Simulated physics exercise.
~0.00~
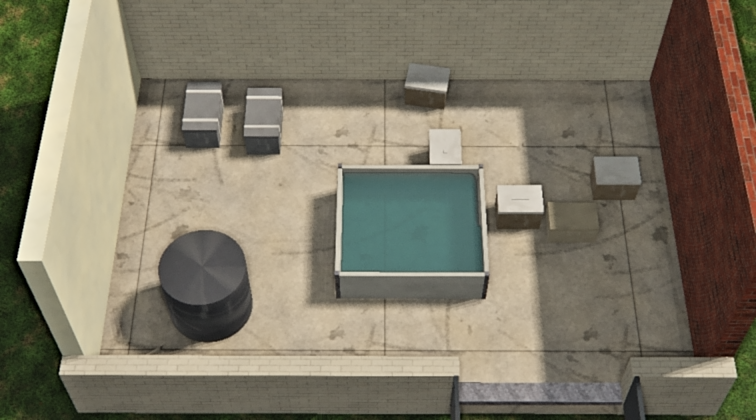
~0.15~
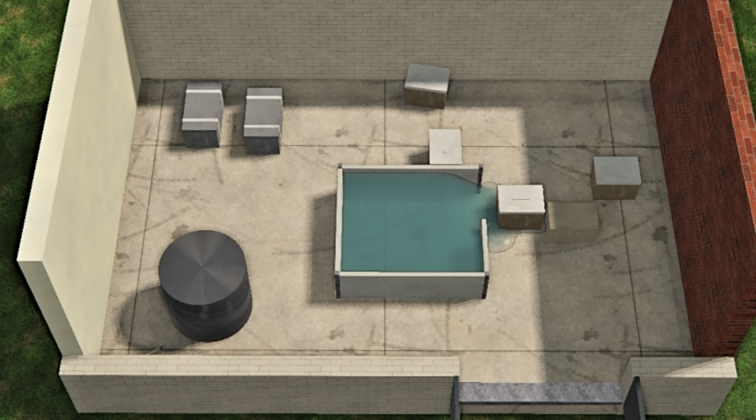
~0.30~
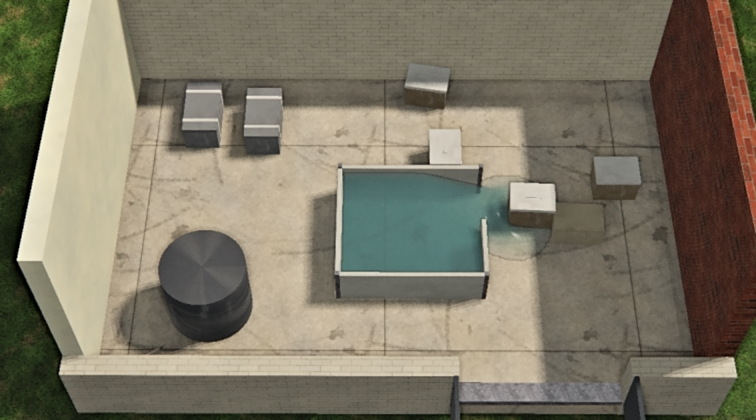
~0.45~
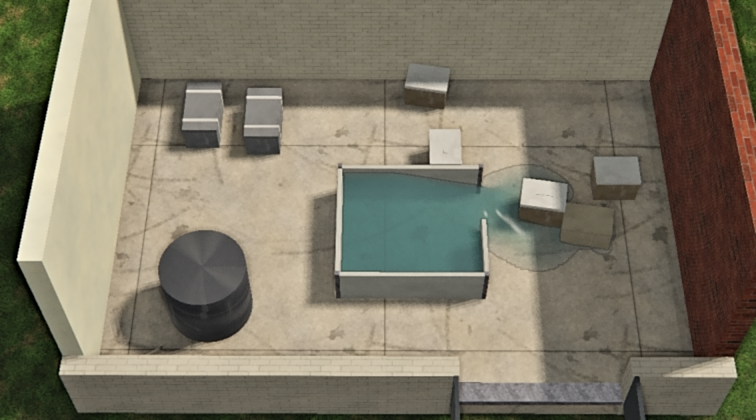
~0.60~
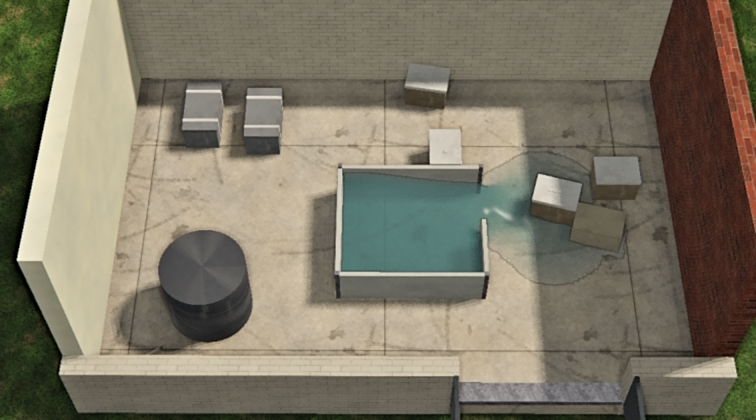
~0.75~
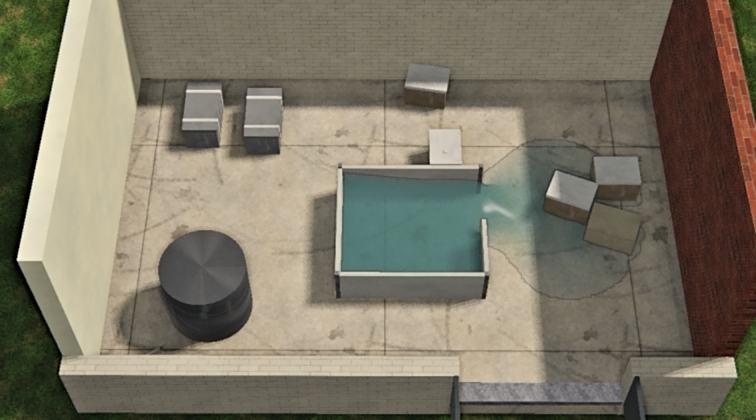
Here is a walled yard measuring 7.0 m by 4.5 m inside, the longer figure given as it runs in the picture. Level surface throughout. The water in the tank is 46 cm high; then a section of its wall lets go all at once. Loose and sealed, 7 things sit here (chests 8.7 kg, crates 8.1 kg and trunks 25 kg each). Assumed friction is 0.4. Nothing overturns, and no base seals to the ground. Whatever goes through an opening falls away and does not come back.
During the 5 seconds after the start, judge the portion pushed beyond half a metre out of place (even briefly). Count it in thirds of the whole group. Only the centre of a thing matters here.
The portion is a third to two thirds.
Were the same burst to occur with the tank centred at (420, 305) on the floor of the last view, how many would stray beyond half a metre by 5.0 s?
The answer would then be 2.
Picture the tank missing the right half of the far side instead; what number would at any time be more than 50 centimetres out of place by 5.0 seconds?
The answer would then be 2.
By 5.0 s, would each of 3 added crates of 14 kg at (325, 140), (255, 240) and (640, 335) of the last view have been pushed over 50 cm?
In the order asked: Below the mark; below the mark; above the mark.
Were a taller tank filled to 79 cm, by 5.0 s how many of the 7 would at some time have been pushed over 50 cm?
Then the count would be 5.
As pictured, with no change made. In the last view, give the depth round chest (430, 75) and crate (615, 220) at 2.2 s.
Some 0 cm at the first, some 10 cm at the second.
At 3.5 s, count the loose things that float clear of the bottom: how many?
I count 3.
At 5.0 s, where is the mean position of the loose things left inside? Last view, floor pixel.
Averaged position, last view: Near pixel (401, 159).
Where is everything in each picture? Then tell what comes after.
In the first frame, a chest at (520, 198) rests on the ground; a crate at (573, 216) rests on the ground; water covers 2.6 m2; 0 of 7 have shifted.
In the second frame, a chest at (521, 198), on the bottom; a crate at (573, 216), on the bottom; 2.9 m2 under water; 0 of 7 have shifted.
In the third frame, a chest at (533, 197), on the bottom, 16 cm from its start; a crate at (579, 217) rests on the ground, 7 cm from its start; 3.4 m2 under water; 2 of 7 have shifted.
In the fourth frame, a chest at (544, 194), on the bottom, 30 cm from its start; a crate at (589, 219) rests on the ground, 19 cm from its start; water covers 4.1 m2; 2 of 7 have shifted.
In the fifth frame, a chest at (557, 192) rests on the ground, 47 cm from its start; a crate at (600, 220), on the bottom, 32 cm from its start; water covers 4.8 m2; 2 of 7 have shifted.
In the sixth frame, a chest at (572, 189), on the bottom, 66 cm from its start; a crate at (615, 222), on the bottom, 51 cm from its start; water covers 5.7 m2; 2 of 7 have shifted.
After 1.1 s 2 of 7 are over 50 cm from their spots; 1 afloat.
After 2.2 s 3 of 7 are over 50 cm from their spots; 3 afloat.
After 3.5 s 3 of 7 are over 50 cm from their spots; 3 afloat.
After 5.0 s 4 of 7 are over 50 cm from their spots, and 4 have been at some point; 2 afloat.
